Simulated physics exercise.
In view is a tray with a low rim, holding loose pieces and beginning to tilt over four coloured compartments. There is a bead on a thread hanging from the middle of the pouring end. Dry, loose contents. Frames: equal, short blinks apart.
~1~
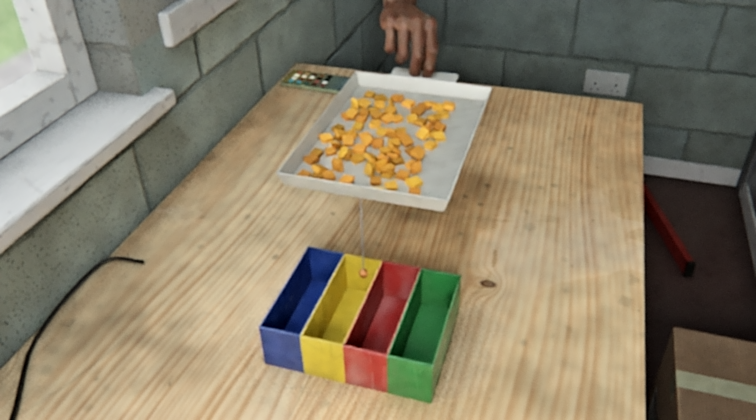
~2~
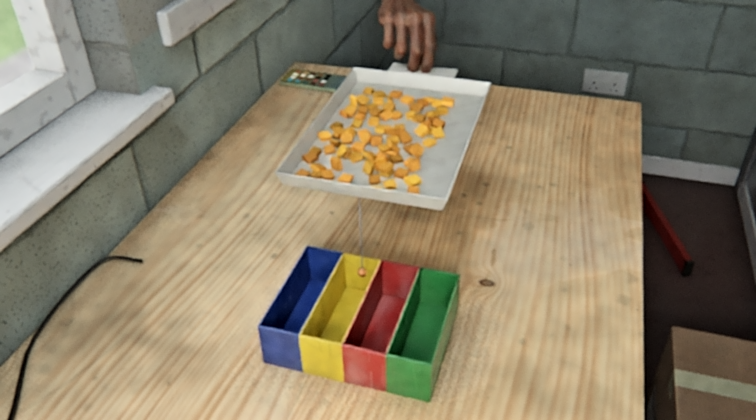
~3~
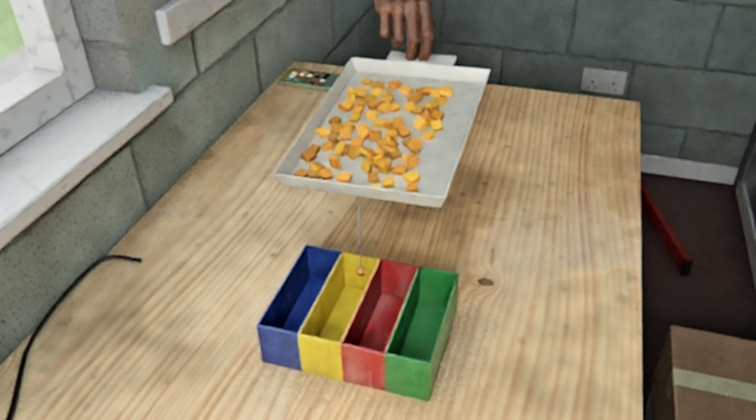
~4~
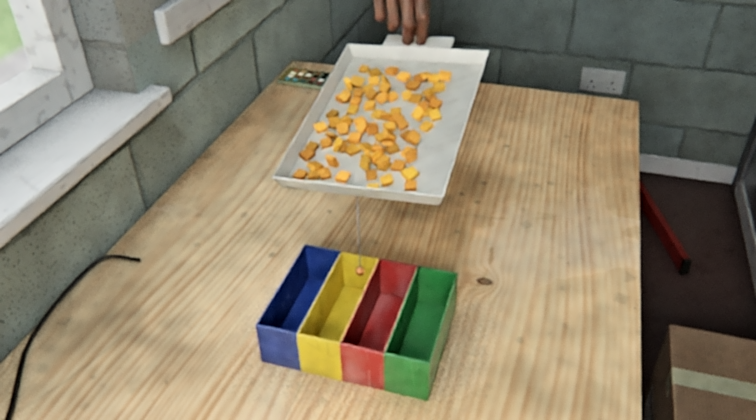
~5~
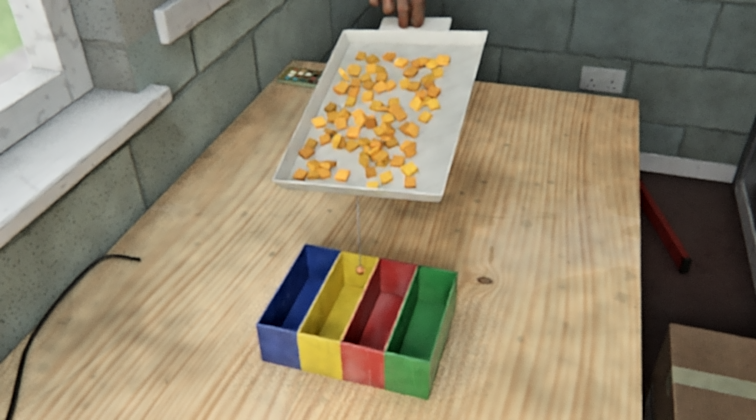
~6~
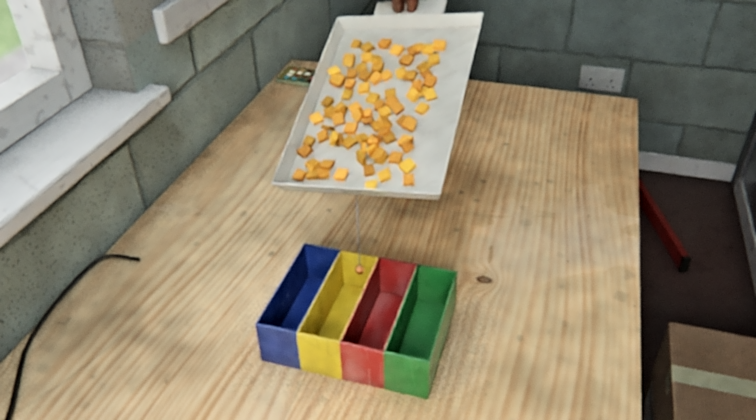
A white tray of small orange crackers, held by a hand at its far end, tilted steadily toward four coloured compartments on a wooden table, its far end rising while the crackers shifted only slightly.
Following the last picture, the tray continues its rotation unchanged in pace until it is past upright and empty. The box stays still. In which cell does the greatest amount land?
In the blue cell.
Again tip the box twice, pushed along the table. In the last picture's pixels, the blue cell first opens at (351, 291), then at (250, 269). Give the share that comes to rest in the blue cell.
First position: Some 20 %; second position: Some 10 %.
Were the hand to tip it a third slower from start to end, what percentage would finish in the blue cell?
I'd put it at some 50 per cent.
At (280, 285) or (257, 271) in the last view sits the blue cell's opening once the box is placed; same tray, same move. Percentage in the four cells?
Result: 90 % and 100 %.
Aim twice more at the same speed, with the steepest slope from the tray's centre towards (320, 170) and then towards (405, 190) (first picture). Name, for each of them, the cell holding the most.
So, in order: Blue, then the cell in green.
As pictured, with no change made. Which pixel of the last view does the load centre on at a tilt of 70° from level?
The middle of the pieces shows up near (316, 169).
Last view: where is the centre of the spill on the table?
Near (253, 323).
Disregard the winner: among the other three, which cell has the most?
That yellow cell.
Soon after the last picture, tray tipped steeply; nearly all on the tray; a small part falling or outside the box.
A little later, tray tipped past a quarter turn; about a third in the blue cell; about a quarter in the yellow cell; a stray few in the red cell; about a third falling or outside the box.
Later still, tray tipped past a quarter turn; about half in the blue cell; about a quarter in the yellow cell; a stray few in the red cell; about a third falling or outside the box.
At rest, tray tipped past a quarter turn; about half in the blue cell; about a quarter in the yellow cell; a stray few in the red cell; none in the green cell; about a third outside the box.
